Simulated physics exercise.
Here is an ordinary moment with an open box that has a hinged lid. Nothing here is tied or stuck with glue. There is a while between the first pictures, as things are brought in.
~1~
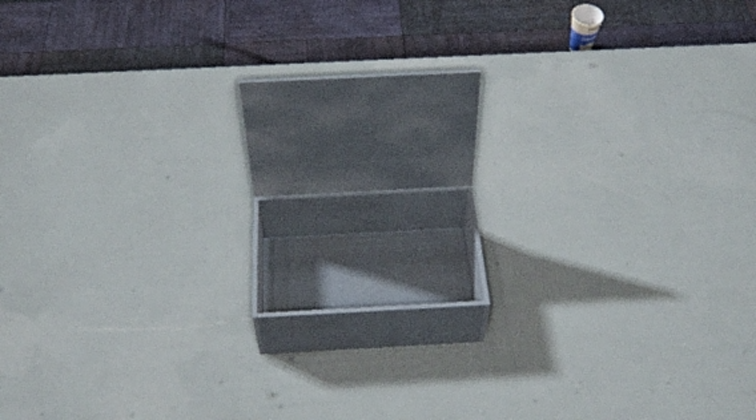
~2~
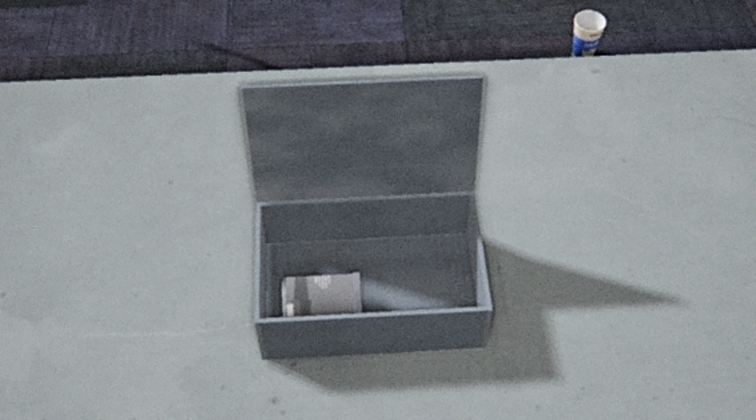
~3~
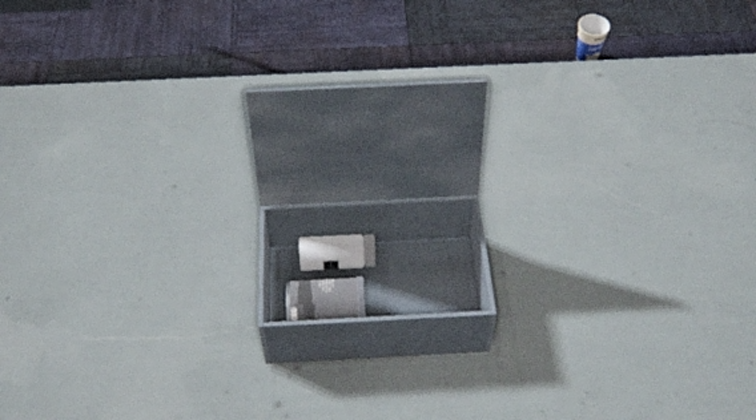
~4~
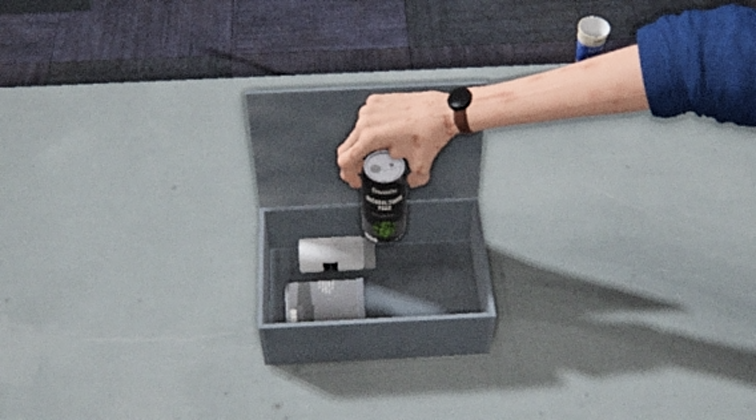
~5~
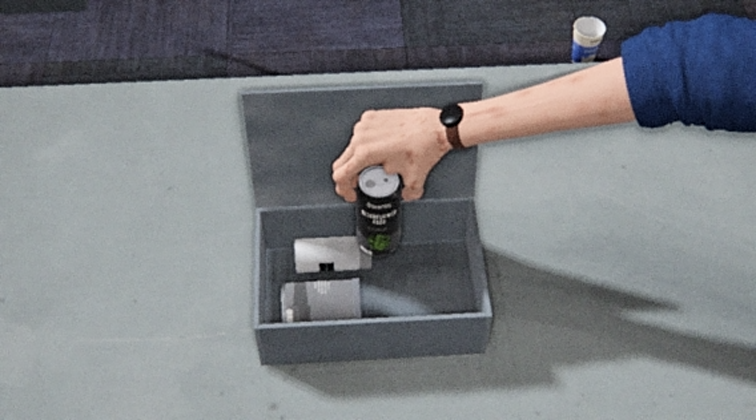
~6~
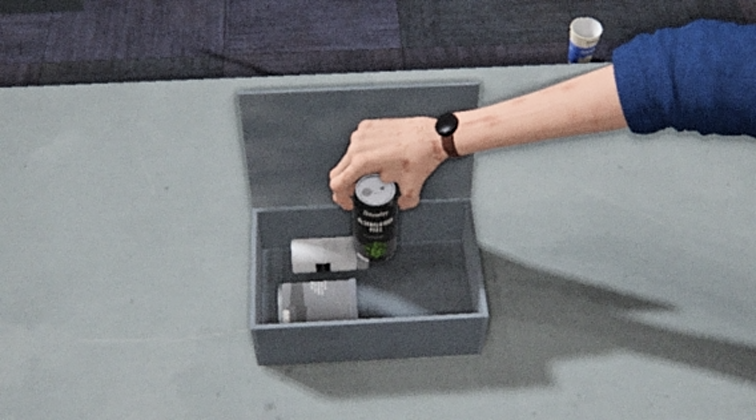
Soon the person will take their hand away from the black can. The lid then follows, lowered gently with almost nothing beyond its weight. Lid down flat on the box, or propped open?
Down flat.
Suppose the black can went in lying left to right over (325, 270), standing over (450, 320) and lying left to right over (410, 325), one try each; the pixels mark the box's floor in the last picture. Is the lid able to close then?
On the first attempt the lid drops into place, on the second it can't come down, and on the third it drops into place.
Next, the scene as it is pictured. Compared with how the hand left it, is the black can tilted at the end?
Well, the black can ends up skewed.
Then, 1.10 s later than the last frame, lid starting down; black can on its side near (425, 286).
Then, 1.80 s later than the last frame, lid 43° above the rim; black can on its side near (425, 286).
When it is over, lid shut; lying over in the box, black can; the other 2 as before. End places, in pixels of the last picture, black can near (425, 286).
